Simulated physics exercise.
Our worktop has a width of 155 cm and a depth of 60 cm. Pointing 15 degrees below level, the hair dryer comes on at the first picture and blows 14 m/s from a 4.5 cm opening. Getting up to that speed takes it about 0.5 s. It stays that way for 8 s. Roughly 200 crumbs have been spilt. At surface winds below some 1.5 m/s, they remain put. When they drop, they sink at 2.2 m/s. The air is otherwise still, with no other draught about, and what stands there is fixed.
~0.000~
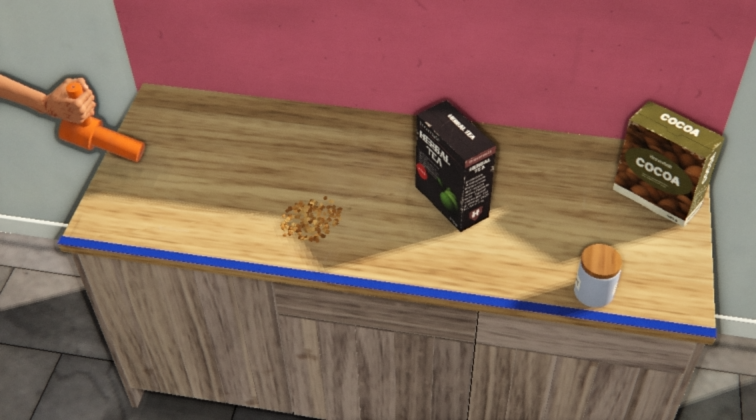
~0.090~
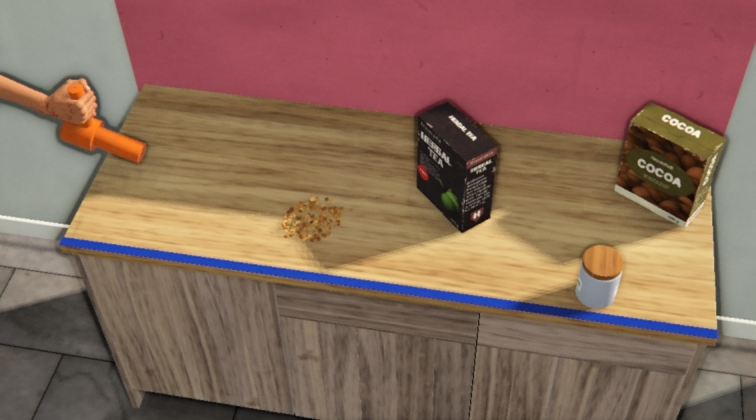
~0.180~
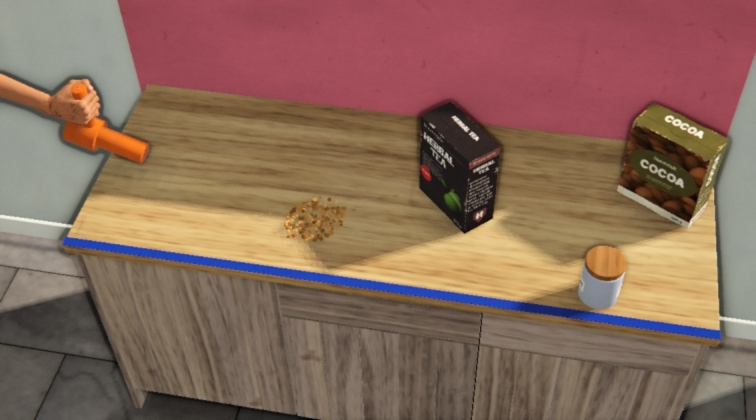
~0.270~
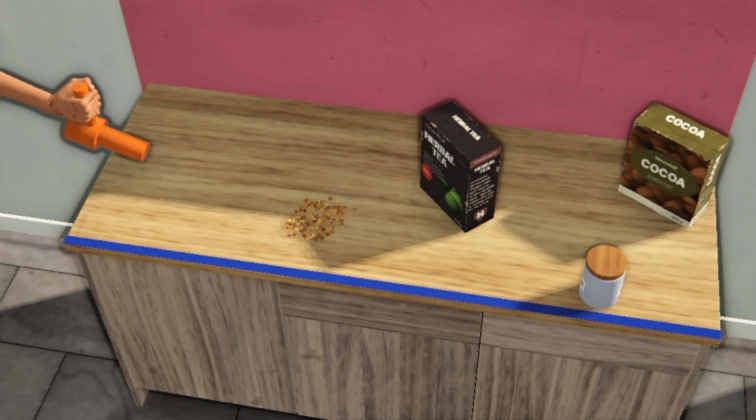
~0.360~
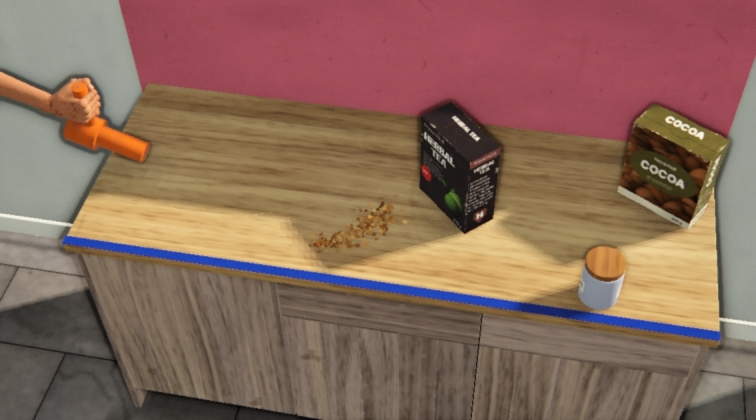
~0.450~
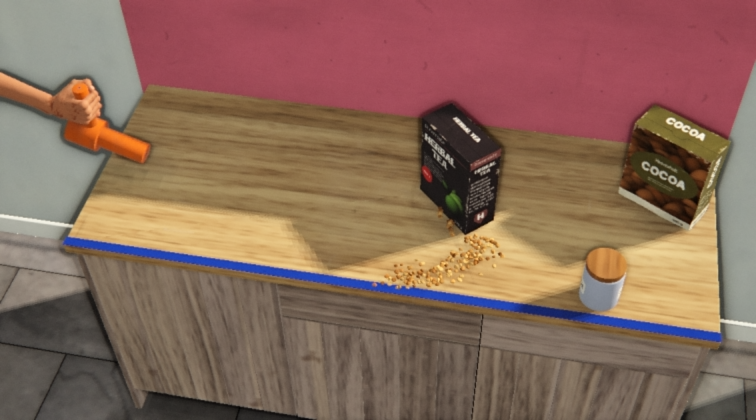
On a wooden worktop, a hand holding an orange hair dryer at left, a still pile of crumbs then sliding right past a tea box.
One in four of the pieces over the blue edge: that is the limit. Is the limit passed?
I reckon that edge claims more than a quarter of the pile.
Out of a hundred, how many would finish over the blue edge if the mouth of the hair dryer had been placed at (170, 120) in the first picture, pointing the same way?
I'd expect close to 100 per cent.
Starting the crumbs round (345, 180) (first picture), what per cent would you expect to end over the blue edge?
Share at the end: About 2 %.
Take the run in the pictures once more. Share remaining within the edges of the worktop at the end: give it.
My guess is near 5 per cent.
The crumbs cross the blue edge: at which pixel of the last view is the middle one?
At roughly pixel (515, 312).
After 1.6 s the count stands so, 59 % are over the blue edge; the middle of those still in play is near (638, 289).
After 2.6 s the count stands so, 60 % are over the blue edge.
After 4.4 s the count stands so, 60 % are over the blue edge.
After 8.0 s, at the end, 60 % are over the blue edge.
